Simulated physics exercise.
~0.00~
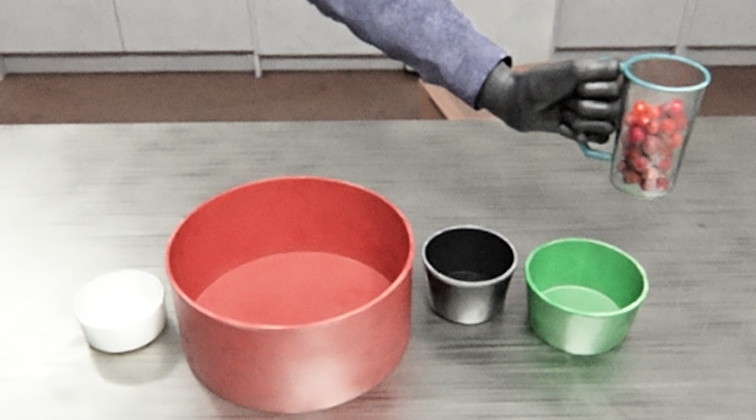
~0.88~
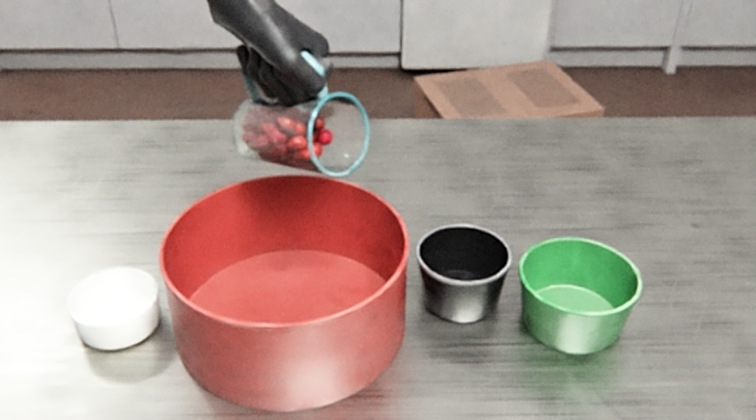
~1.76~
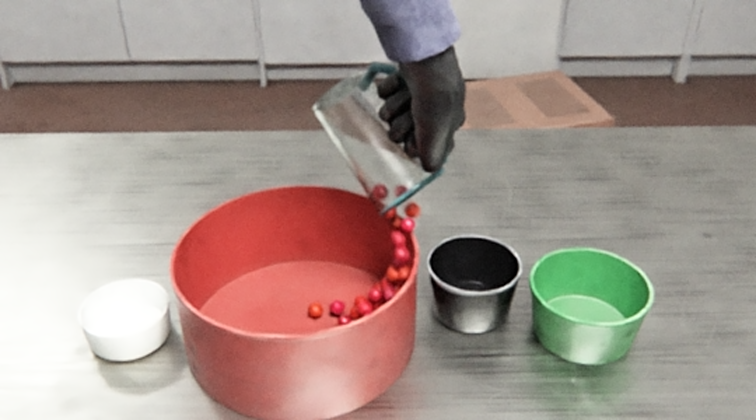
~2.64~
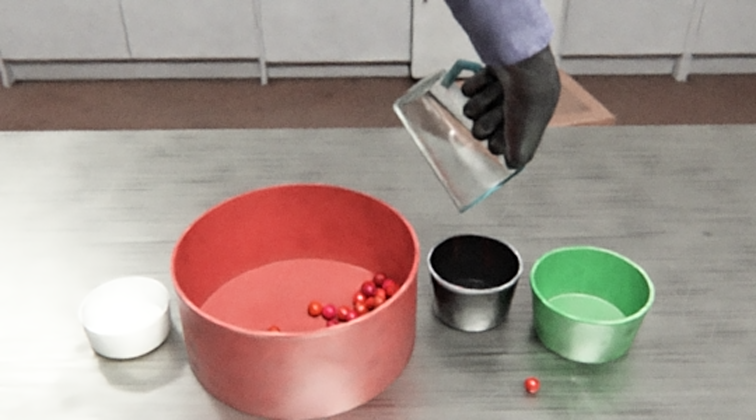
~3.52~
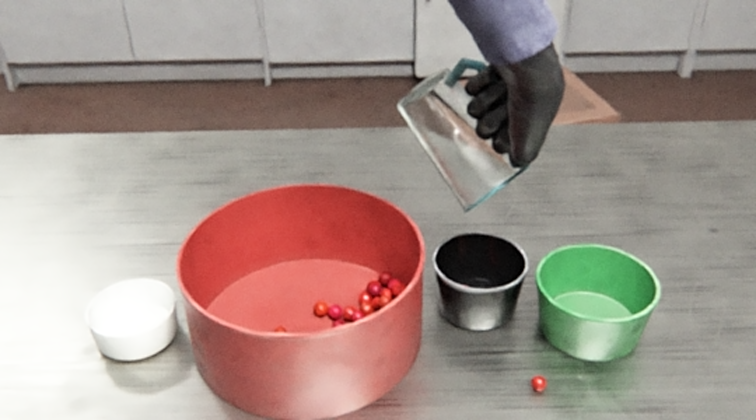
The video shows a gloved hand carrying a clear cup of small red balls left over a red pot, tipping it and pouring while moving right; most land in the pot, one rests on the table near the green dish, and the emptied cup stays tilted above.
